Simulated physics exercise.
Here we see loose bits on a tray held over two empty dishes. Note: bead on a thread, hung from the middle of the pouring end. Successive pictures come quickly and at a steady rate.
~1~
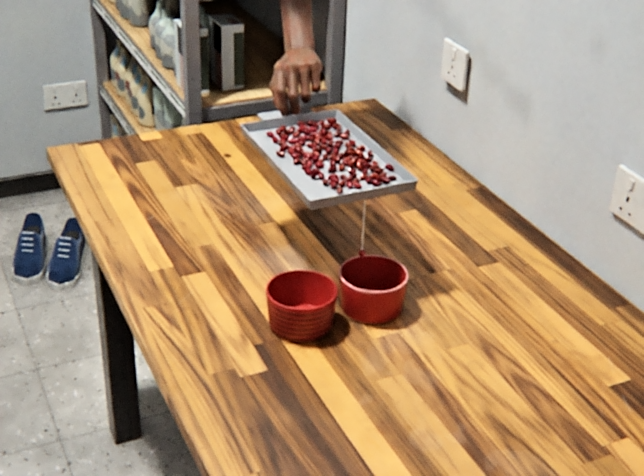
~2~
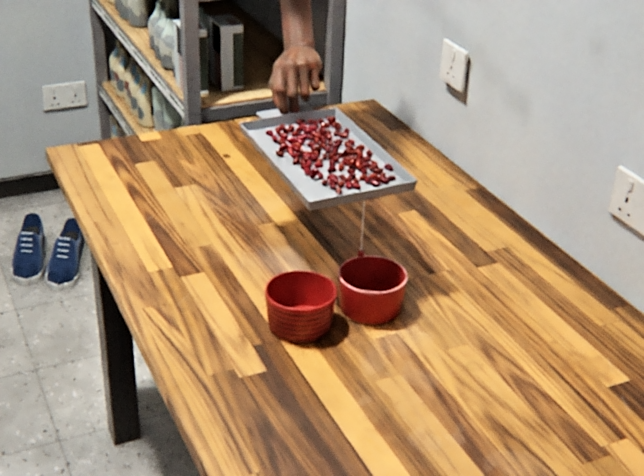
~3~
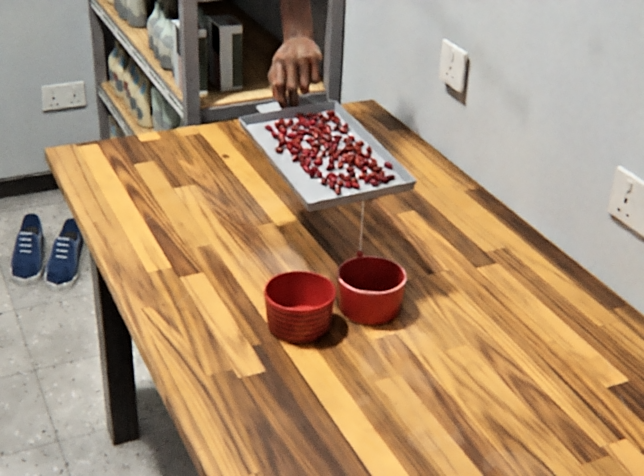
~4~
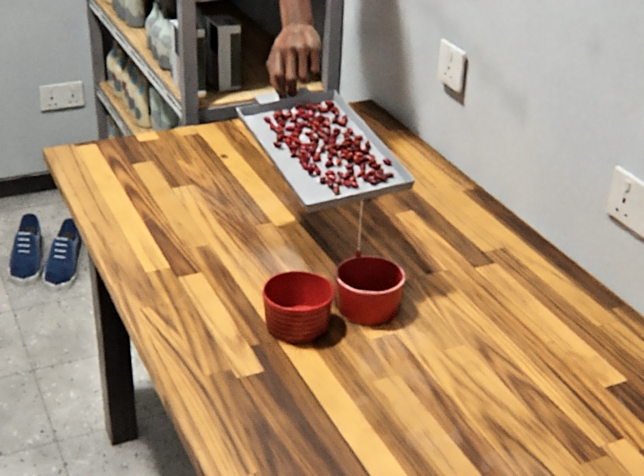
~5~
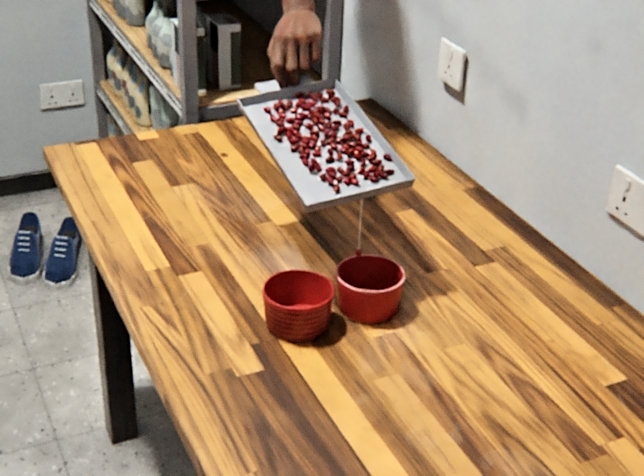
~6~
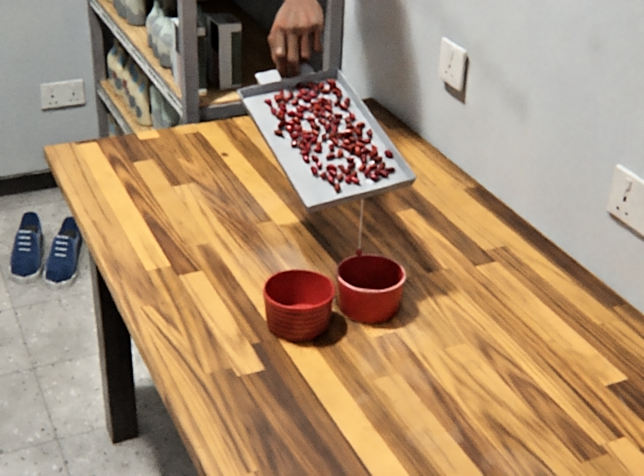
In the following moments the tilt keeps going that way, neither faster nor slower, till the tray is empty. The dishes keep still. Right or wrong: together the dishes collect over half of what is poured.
Right.
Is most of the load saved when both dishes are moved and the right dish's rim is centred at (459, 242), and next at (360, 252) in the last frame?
In order, they'd catch a minor share, and next a minor share.
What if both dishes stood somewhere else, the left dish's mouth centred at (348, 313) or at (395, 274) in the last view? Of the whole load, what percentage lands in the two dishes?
You'd get 20 in a hundred first and 20 in a hundred after that.
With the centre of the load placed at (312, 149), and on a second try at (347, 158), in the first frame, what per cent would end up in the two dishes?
You'd get near 80 percent first and near 60 percent next.
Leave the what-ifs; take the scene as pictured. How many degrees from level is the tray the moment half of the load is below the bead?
Around 110° at that moment.
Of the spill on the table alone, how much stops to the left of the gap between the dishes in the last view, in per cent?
I reckon around 30 per cent.
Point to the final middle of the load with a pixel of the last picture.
About (334, 315).
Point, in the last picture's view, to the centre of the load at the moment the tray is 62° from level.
Look about (335, 163) in the last picture.
Shortly afterwards, tray tipped steeply; the whole lot on the tray.
Next, tray tipped past a quarter turn; all but a few on the tray; only a few in the left dish; only a few in the right dish.
Some moments later, tray tipped past a quarter turn; near half in the left dish; near a quarter in the right dish; near a third outside both.
In the end, tray tipped past a quarter turn; near half in the left dish; near a quarter in the right dish; near a third outside both.
